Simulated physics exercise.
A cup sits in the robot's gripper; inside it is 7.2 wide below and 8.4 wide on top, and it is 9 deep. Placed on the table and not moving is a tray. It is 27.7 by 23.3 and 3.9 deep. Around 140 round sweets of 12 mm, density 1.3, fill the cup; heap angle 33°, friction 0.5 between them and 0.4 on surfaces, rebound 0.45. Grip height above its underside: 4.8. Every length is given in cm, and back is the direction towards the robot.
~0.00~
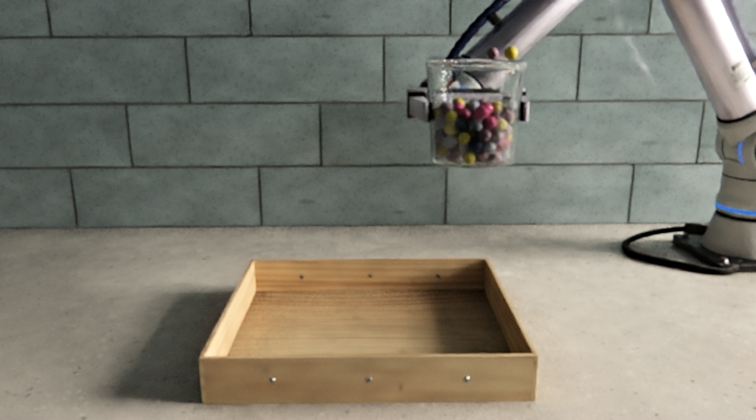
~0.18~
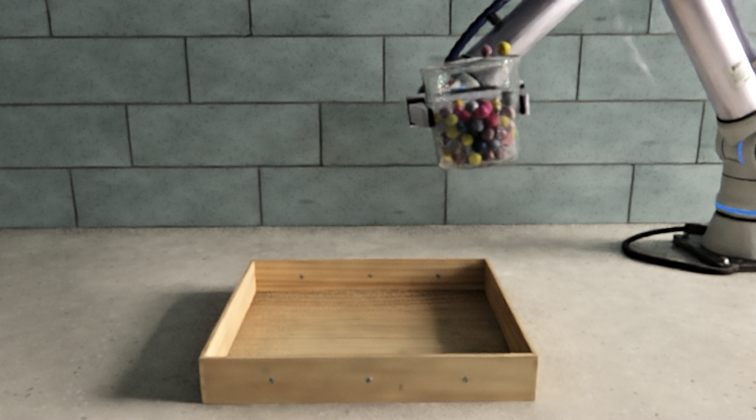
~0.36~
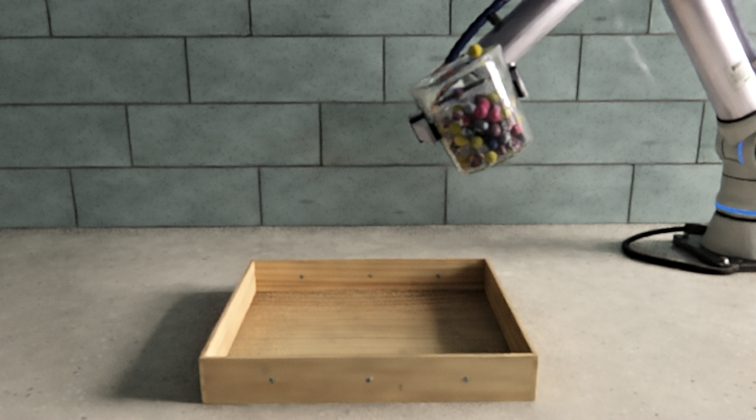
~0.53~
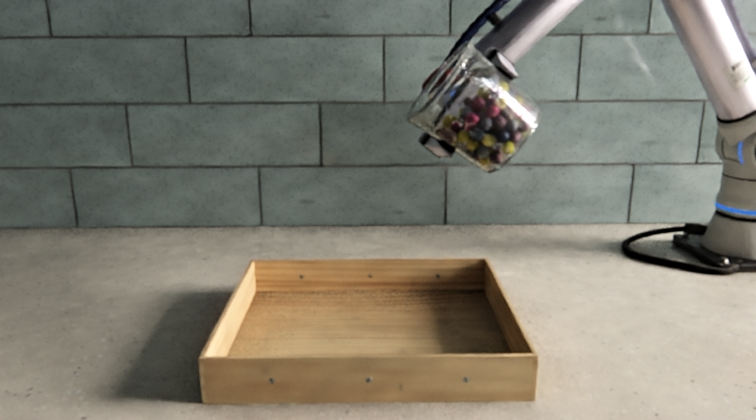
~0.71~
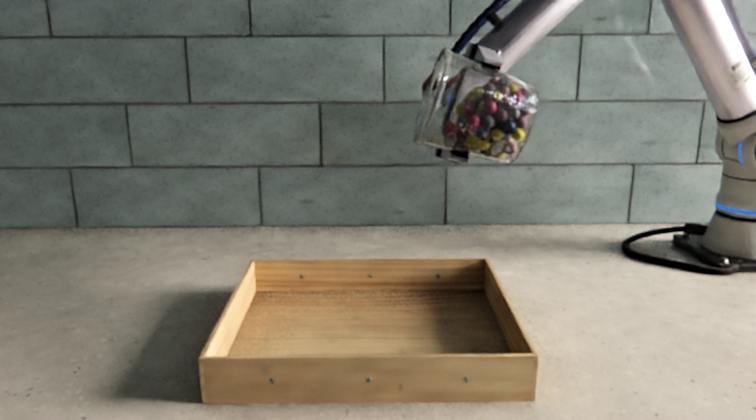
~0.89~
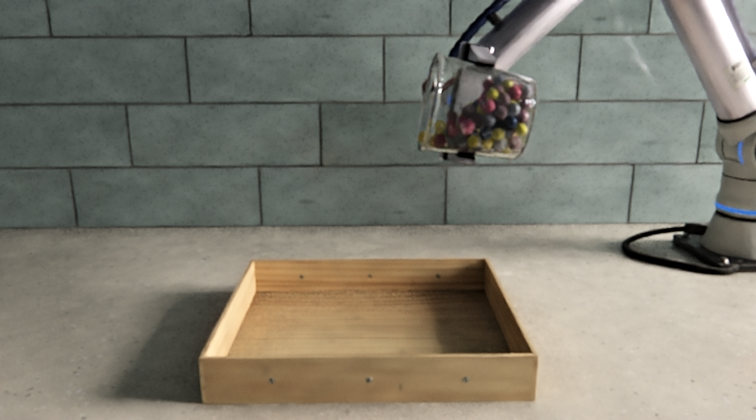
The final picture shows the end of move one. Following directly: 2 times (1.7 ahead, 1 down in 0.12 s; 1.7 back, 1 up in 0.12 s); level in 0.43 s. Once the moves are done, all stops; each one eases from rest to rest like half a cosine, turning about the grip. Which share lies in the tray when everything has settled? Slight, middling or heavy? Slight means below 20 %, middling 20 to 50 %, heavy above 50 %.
Slight.
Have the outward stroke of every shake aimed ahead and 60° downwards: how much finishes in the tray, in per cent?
You'd expect near 0 percent of it there.
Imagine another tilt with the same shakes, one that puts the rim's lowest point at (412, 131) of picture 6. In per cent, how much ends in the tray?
Roughly 0 per cent.
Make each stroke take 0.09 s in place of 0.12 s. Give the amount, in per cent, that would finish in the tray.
In that case it would be near 15 percent.
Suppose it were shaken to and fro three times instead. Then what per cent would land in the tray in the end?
In that case it would be near 15 percent.
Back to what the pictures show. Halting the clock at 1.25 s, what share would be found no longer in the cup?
By then near 0 % is out.
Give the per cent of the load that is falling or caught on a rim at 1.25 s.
Reading at that time: Some 1 per cent.
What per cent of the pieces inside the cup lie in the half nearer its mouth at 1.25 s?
My estimate is near 40 per cent.
By 1.25 s, tilted 80° forward, highest piece 24 above the table; 134 in the cup, 1 in the tray, 2 in flight or on a rim.
By 1.62 s, tilted 30° forward, highest piece 26 above the table; 123 in the cup, 13 in the tray, 1 in flight or on a rim.
By 2.00 s, level, highest piece 26 above the table; 123 in the cup, 14 in the tray.
By 3.05 s, level, highest piece 26 above the table; 123 in the cup, 14 in the tray.
Final count, 123 in the cup, 14 in the tray. That is 10 % in the tray.
